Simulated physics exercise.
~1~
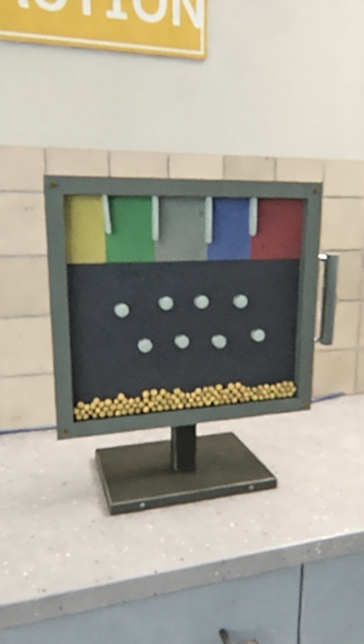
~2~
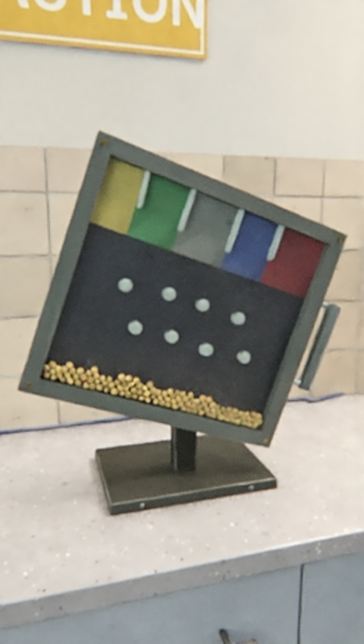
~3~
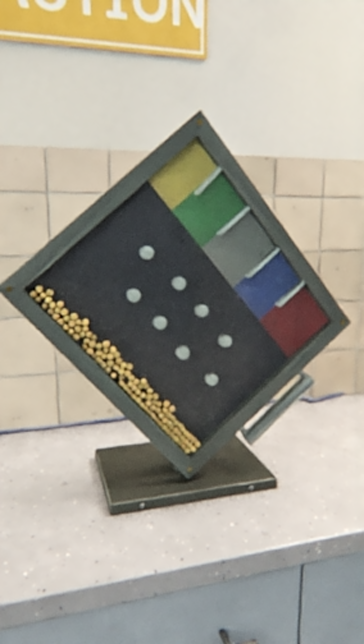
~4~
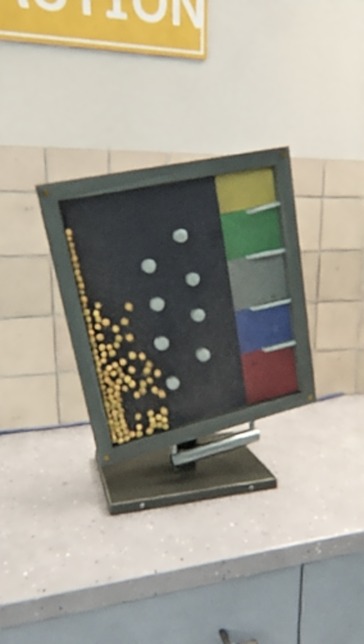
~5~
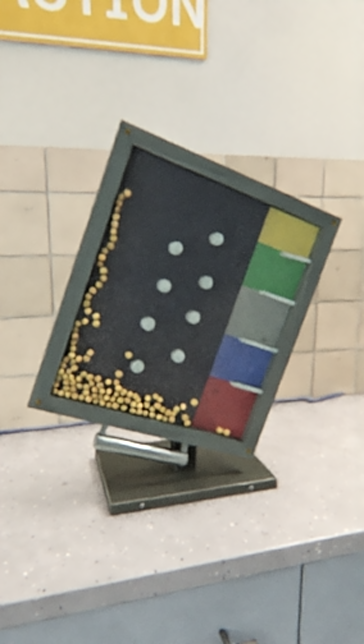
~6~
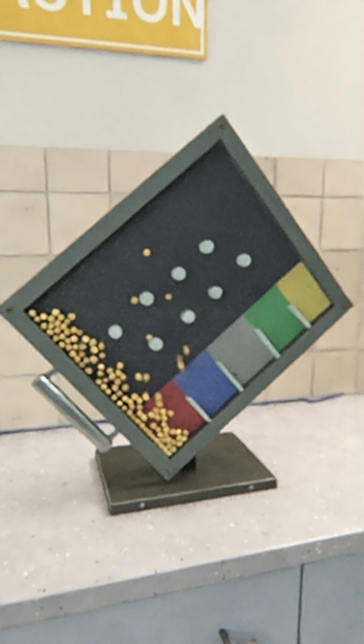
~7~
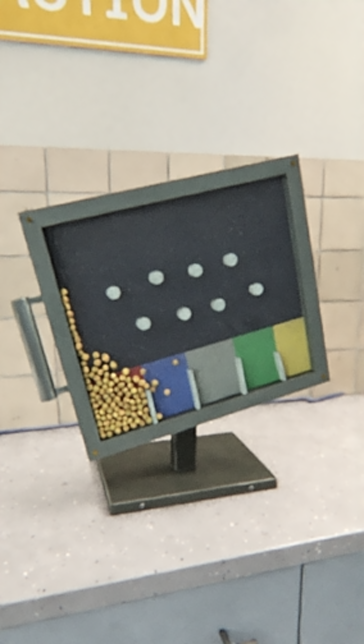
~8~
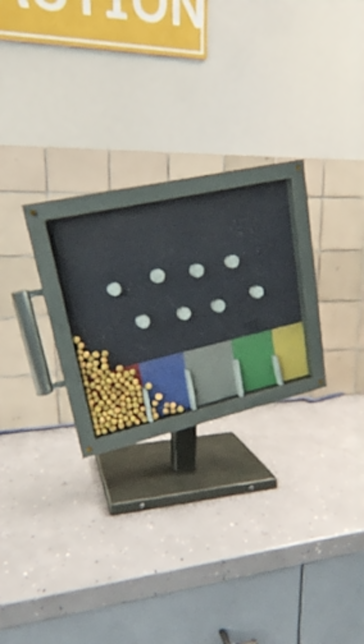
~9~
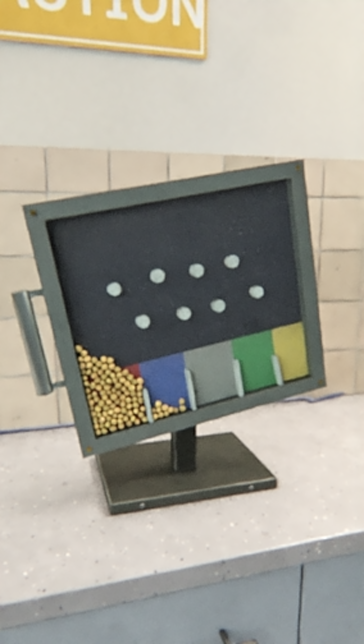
A framed box turns clockwise until nearly upside down, and its beads settle mostly in red.
